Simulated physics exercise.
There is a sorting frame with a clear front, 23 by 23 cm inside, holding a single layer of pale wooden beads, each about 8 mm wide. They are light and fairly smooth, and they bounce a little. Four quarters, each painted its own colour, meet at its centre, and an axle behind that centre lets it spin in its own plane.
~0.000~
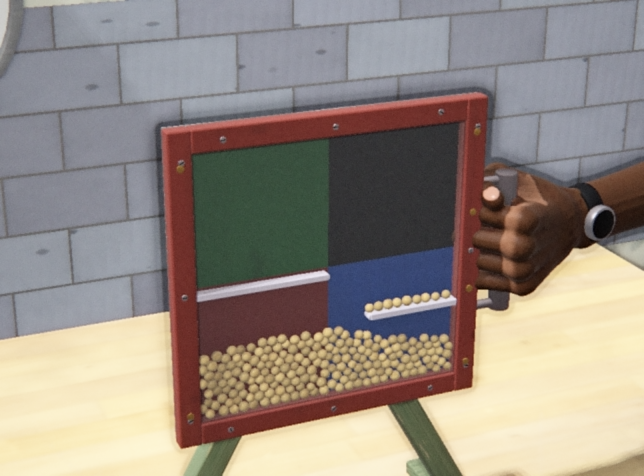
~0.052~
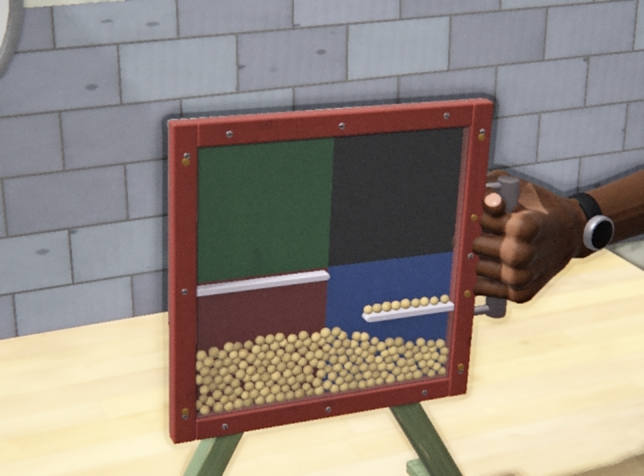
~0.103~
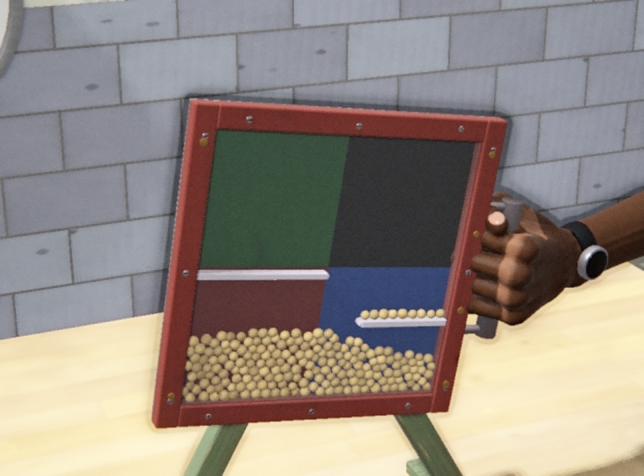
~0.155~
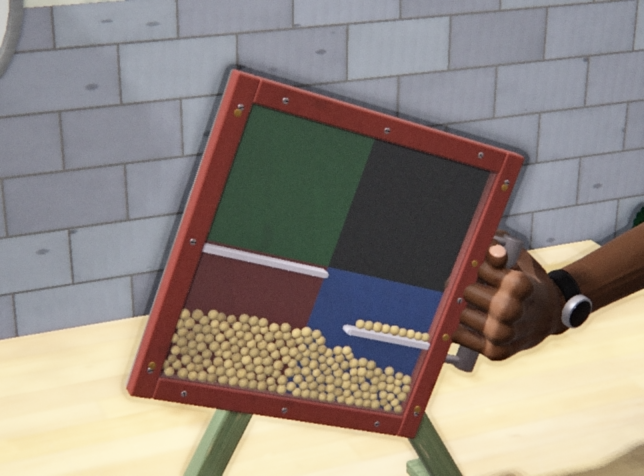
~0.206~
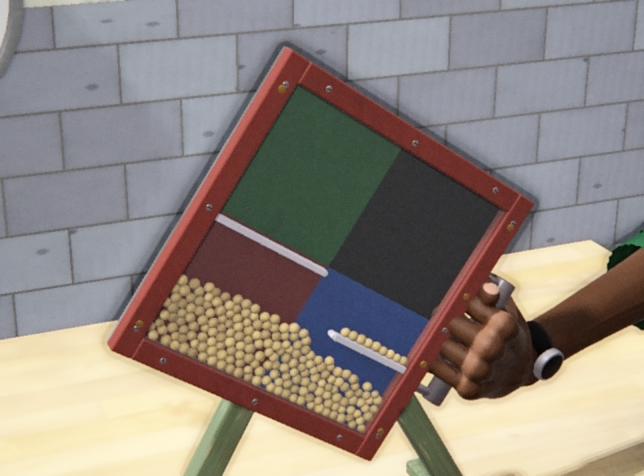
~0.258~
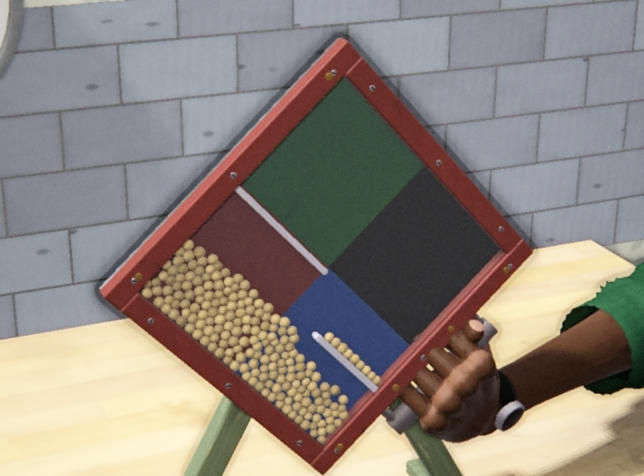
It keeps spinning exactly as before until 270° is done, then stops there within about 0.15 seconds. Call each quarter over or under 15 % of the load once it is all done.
Black - under, red - over, blue - under, green - over.
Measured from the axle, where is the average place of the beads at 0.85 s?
Roughly 4 cm to the left of the axle and 1 cm above it.
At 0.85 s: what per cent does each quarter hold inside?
Black quarter: 35; red quarter: 10; blue quarter: 40; green quarter: 15.
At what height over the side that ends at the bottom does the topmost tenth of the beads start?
Roughly 6 cm.
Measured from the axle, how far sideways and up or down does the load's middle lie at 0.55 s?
Offset from axle: Approx. 7 cm left, 1 cm below.
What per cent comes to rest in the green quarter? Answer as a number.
Around 50 percent.
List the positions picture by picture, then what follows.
In the first frame, level, about 200 beads; beads' middle (323, 364); highest (388, 305); black (395, 191), red (261, 344), blue (392, 320), green (259, 210).
In the second frame, turned 2° clockwise; beads' middle (320, 364); highest (368, 310).
In the third frame, turned 9° clockwise; beads' middle (309, 364); highest (222, 336).
In the fourth frame, turned 21° clockwise; beads' middle (291, 362); highest (185, 314).
In the fifth frame, turned 34° clockwise; beads' middle (272, 355); highest (182, 280).
In the sixth frame, turned 48° clockwise; beads' middle (257, 343); highest (188, 245); black (418, 258), red (232, 277), blue (323, 359), green (333, 170); walls (232, 183) to (323, 270), (376, 390) to (317, 336).
After 0.55 s, it has turned 125°, the beads' middle is 7 cm left of and 1 cm below the axle; by quarter, black 20 %, red 15 %, blue 70 %.
After 1.18 s, it has turned 270°, the beads' middle is in line with and 8 cm below the axle; by quarter, red 50 %, green 50 %.
Settled by 1.9 s, black 0 %, red 50 %, blue 0 %, green 50 %.
